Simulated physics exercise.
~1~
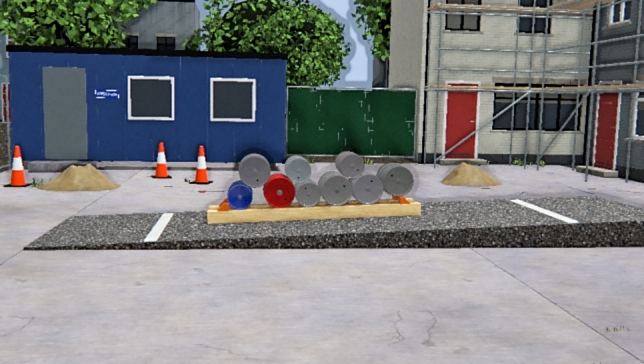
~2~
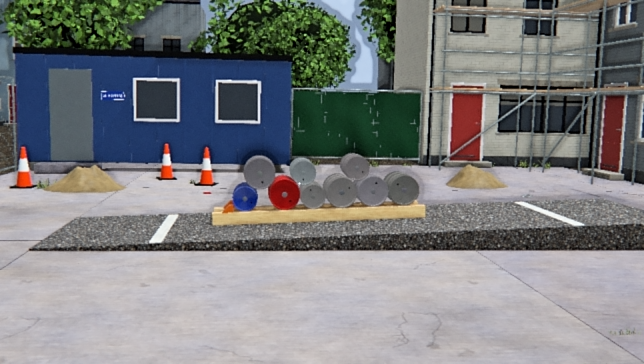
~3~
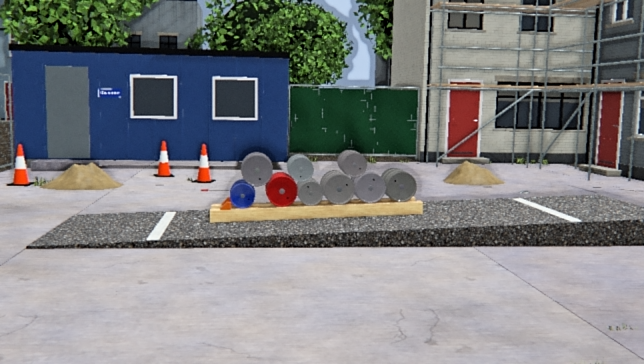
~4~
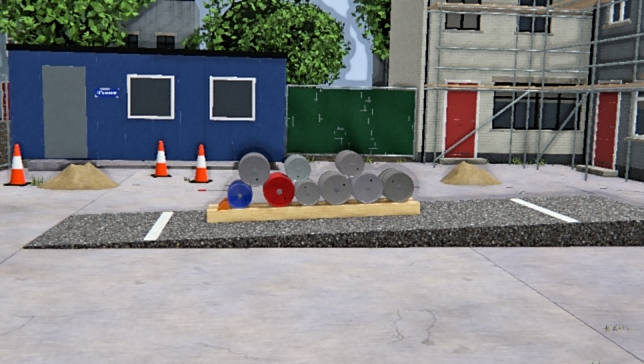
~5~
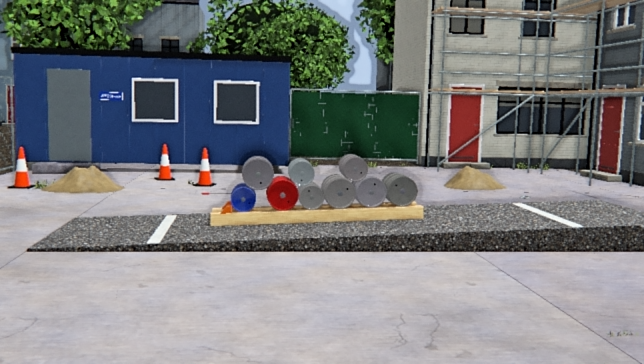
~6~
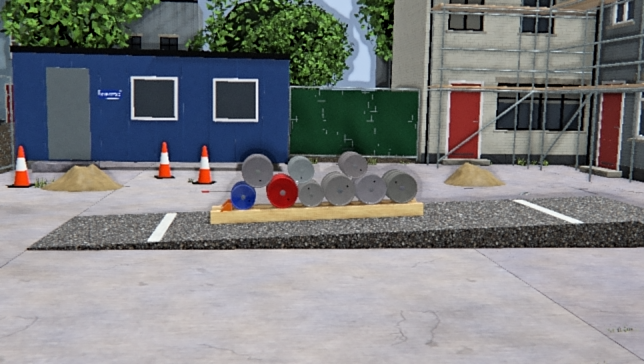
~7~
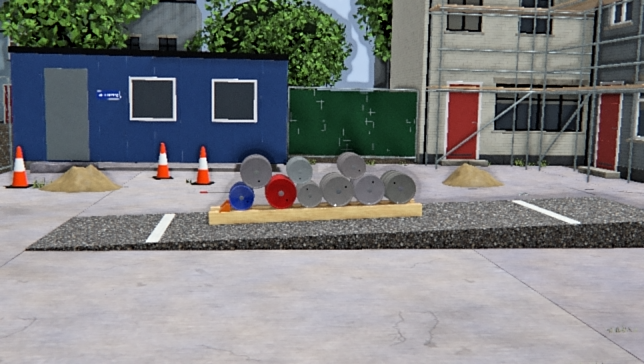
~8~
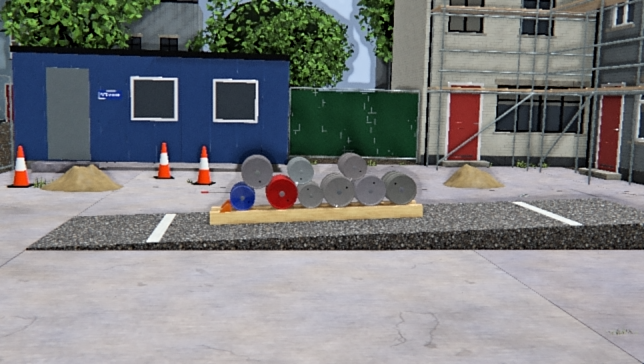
In a yard with a blue cabin, traffic cones and scaffolded houses, a stack of mostly grey kegs, with one red and one blue, rests on timber bearers over gravel. The view sways slightly, but the kegs stay put, and both coloured ones end on the bearers between the white lines.
